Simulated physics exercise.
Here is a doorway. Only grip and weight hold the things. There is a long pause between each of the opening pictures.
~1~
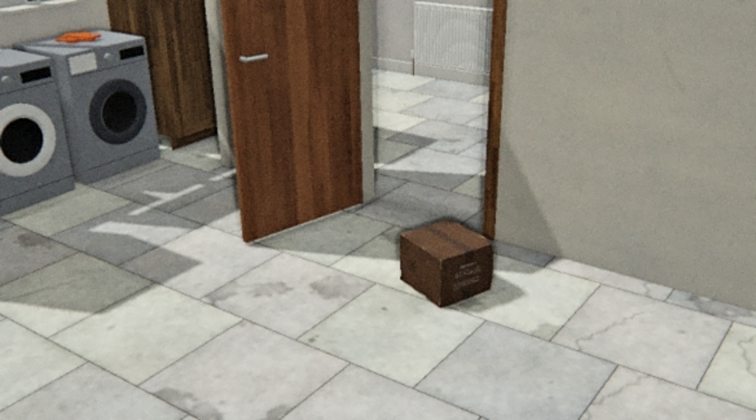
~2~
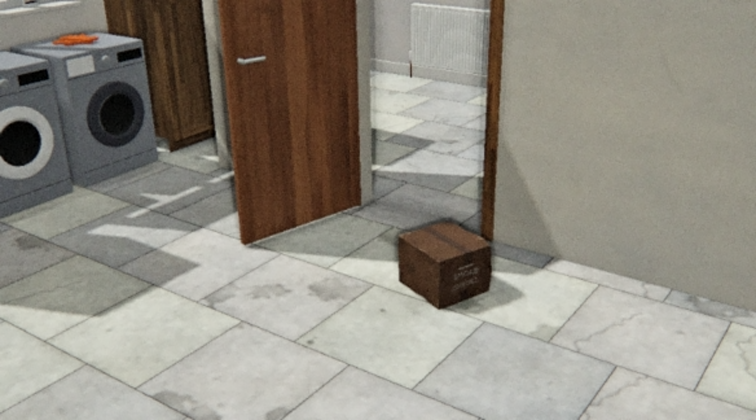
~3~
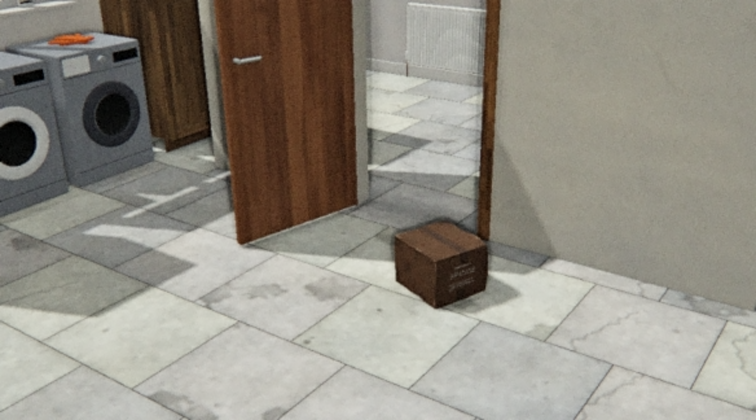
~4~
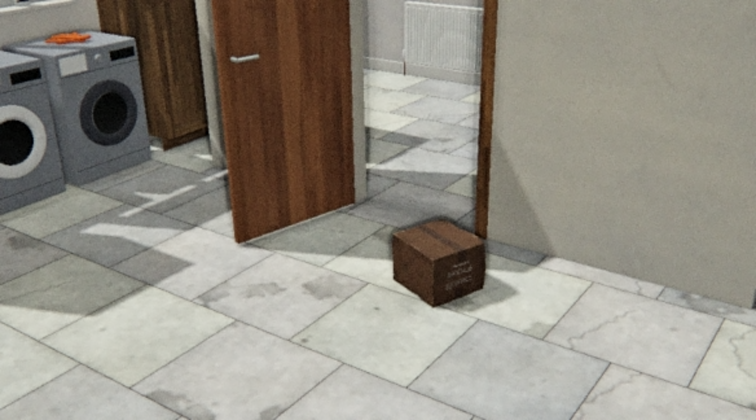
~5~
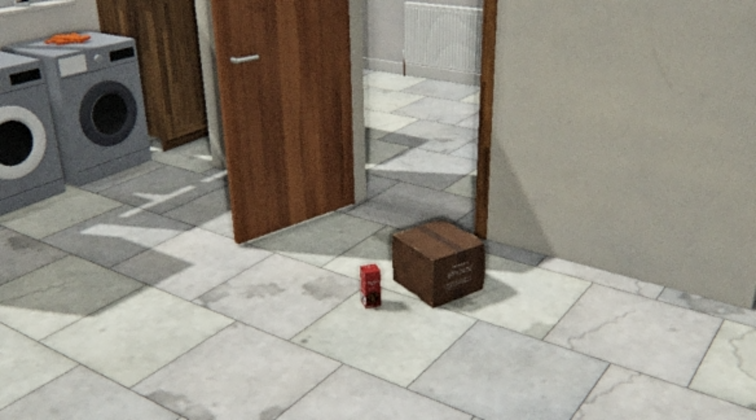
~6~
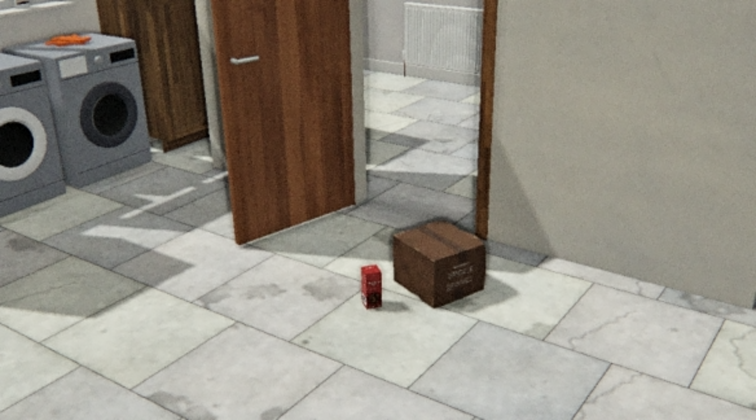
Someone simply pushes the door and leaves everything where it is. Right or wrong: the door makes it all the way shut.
Right.
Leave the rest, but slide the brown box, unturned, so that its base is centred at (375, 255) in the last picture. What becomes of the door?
Then it stops short.
Then, 0.70 s later than the last frame, door 79° open.
Then, 1.20 s later than the last frame, door 49° open.
Then, 1.70 s later than the last frame, door 18° open.
When it is over, door 0° open; both as before. End places, in pixels of the last picture, red carton near (372, 287).
